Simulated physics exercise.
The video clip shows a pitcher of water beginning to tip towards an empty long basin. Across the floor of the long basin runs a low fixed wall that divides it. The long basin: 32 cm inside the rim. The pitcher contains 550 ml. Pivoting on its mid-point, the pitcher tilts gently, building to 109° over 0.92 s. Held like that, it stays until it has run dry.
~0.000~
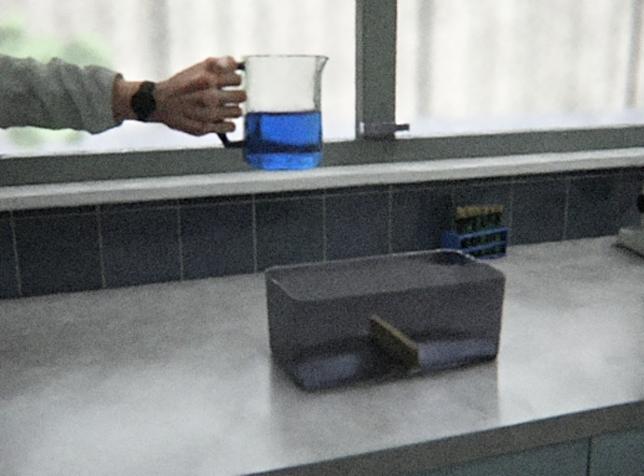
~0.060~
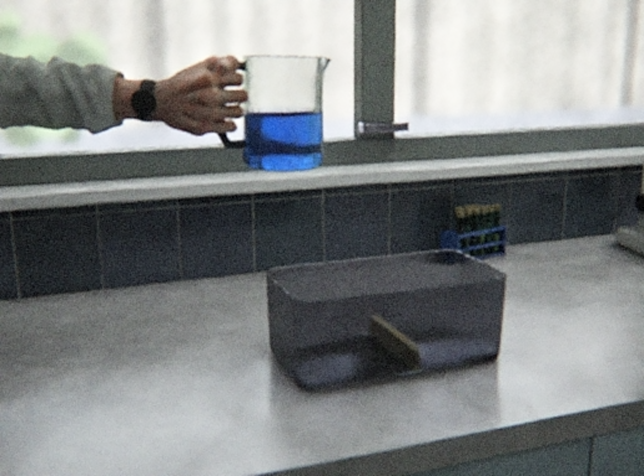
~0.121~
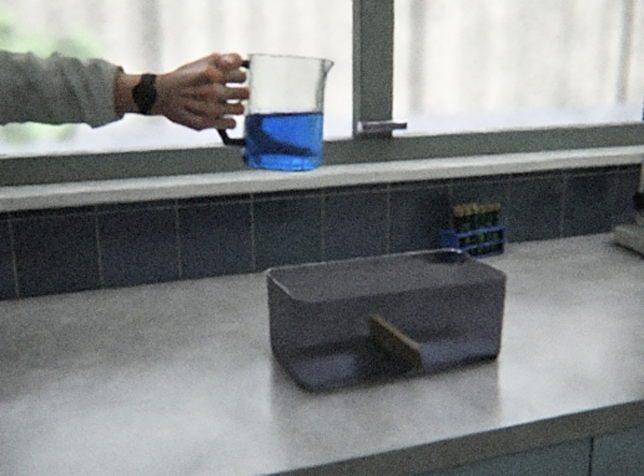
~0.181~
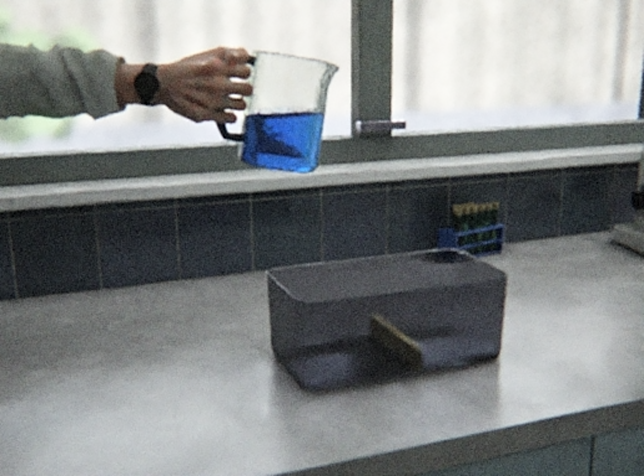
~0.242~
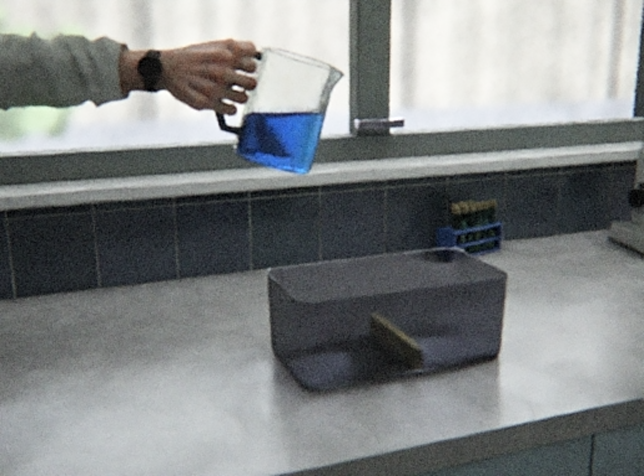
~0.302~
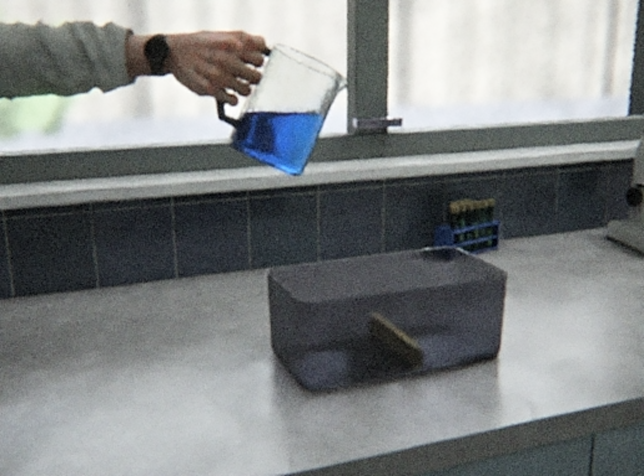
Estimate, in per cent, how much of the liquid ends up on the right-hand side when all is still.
58 %.
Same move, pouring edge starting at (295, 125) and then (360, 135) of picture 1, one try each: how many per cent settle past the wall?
About 10 %, then about 85 %.
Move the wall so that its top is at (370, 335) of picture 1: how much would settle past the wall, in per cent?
In that case, some 85 percent.
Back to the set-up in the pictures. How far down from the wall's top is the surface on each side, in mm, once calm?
Left about 24 mm, while the right is about 16 mm.
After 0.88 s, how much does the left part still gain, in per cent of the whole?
That amounts to roughly 28 per cent of the whole.
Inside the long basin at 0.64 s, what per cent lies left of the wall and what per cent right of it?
Lab note: Left near 0, right near 0.
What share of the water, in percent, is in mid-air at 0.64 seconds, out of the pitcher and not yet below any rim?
Around 10 in a hundred.
After 0.64 s the tilt is 85° and 90 per cent is still to pour, 0 is left of the wall and 0 right of it.
After 0.88 s the tilt is 109° and 31 per cent is still to pour, 11 is left of the wall and 20 right of it.
After 1.14 s the tilt is 109° and 3 per cent is still to pour, 30 is left of the wall and 54 right of it.
After 1.42 s the tilt is 109° and 0 per cent is still to pour, 39 is left of the wall and 58 right of it.
In the end 39 per cent lies left of the wall, 58 right of it and 3 outside.
